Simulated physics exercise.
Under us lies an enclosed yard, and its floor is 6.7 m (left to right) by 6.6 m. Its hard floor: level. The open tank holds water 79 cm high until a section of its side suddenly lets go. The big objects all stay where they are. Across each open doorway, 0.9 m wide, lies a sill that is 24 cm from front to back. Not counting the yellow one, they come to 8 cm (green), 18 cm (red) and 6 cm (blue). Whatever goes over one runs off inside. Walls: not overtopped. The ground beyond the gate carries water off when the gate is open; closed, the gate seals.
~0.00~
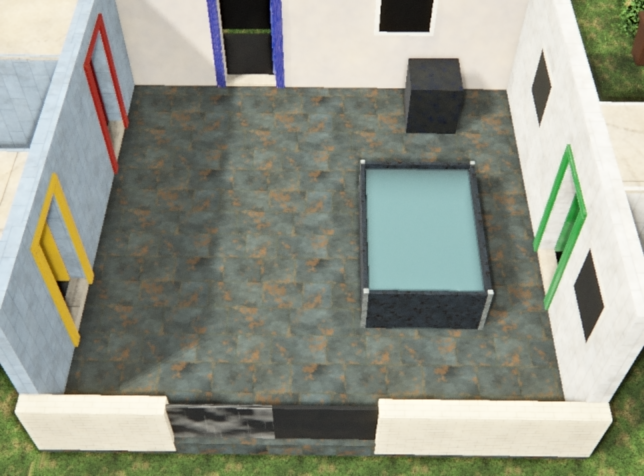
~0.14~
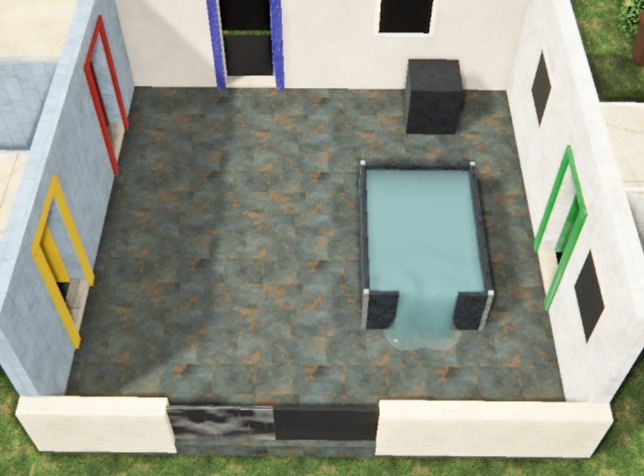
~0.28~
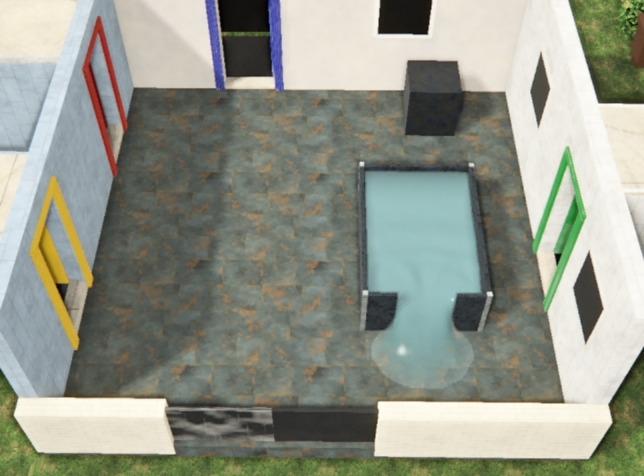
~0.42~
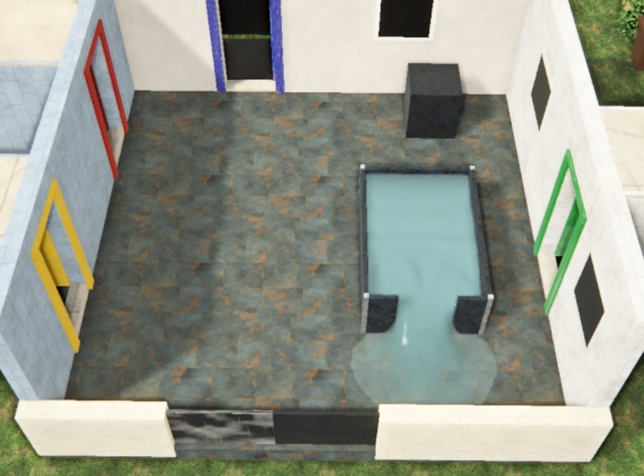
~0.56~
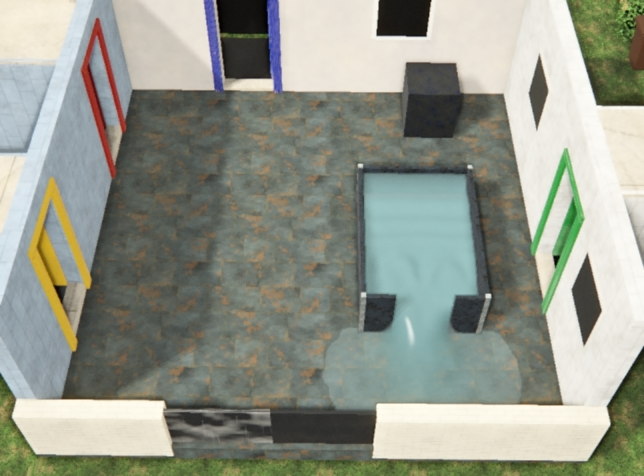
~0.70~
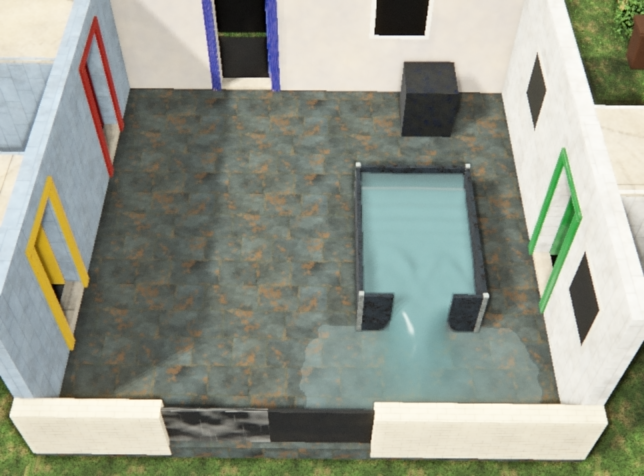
An enclosed yard with a mottled grey-green hard floor is seen from high above its low cream front wall, with the view almost steady. A red and a yellow doorway stand at left, a blue one at the back, a green one at right, and a dark block sits behind an open, dark-walled tank. The tank's near side opens in the middle, and pale blue water pours through the gap, fanning across the floor toward the front wall and spreading sideways.
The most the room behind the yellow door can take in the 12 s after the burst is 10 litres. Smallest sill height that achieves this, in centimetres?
12.5 cm.
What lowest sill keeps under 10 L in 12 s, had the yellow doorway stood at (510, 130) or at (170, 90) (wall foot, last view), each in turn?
Roughly 14.5 cm, then roughly 9.5 cm.
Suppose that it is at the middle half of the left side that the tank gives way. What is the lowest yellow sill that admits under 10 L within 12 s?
At least roughly 23 centimetres tall.
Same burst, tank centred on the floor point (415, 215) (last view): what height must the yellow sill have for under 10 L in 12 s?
Then roughly 12.0 cm.
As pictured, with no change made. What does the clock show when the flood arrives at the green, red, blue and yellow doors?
Green at 2.0 seconds, red at 4.0 seconds, blue at 6.0 seconds, yellow at 2.6 seconds.
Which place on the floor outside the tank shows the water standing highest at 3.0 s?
Check close to (551, 434).
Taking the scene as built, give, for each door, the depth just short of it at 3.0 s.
Lab note, cm: Green 7; red 0; blue 0; yellow 17.
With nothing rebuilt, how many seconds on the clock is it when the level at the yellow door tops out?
Near 3.2 seconds.
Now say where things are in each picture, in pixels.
In the first frame, still water, 79 cm deep, in the open tank at (422, 227); the yellow door at (66, 269) is dry.
In the second frame, the front is at (399, 346), 0.3 m from the gap at (424, 316); 0.2 m2 of floor is wet, 79 cm left at the back.
In the third frame, the gap is at (423, 318), the front 0.9 m out at (405, 382); the back of the open tank holds 79 cm.
In the fourth frame, the gap is at (423, 321), the front 1.5 m out at a hidden place; the back of the open tank holds 79 cm.
In the fifth frame, the gap is at (421, 320), the front 1.6 m out at a hidden place; the back of the open tank holds 76 cm.
In the sixth frame, the front is at a hidden place, 1.8 m from the gap at (419, 319); 4.0 m2 of floor is wet, 68 cm left at the back; 3.5 m in a straight line remain to the yellow door at (61, 273).
After 1.4 s water covers 15 % of the floor, deepest (54 cm) near (565, 434); it has not reached the yellow door.
After 3.0 s water covers 45 % of the floor, deepest (34 cm) near (551, 434); 17 cm at the yellow door, 0 litres in over its 16 cm sill.
After 12.0 s water covers 100 % of the floor, deepest (10 cm) near (102, 215); 5 cm at the yellow door, 1 litre in over its 16 cm sill.
At the yellow door as built, the water arrived by 2.6 s and peaked near 18 cm at 3.2 s.
With a sill of 10.5 cm, 23 litres would have come in within the 12 s; with 14 cm, 5 litres. So under 10 litres takes about 12.5 cm.
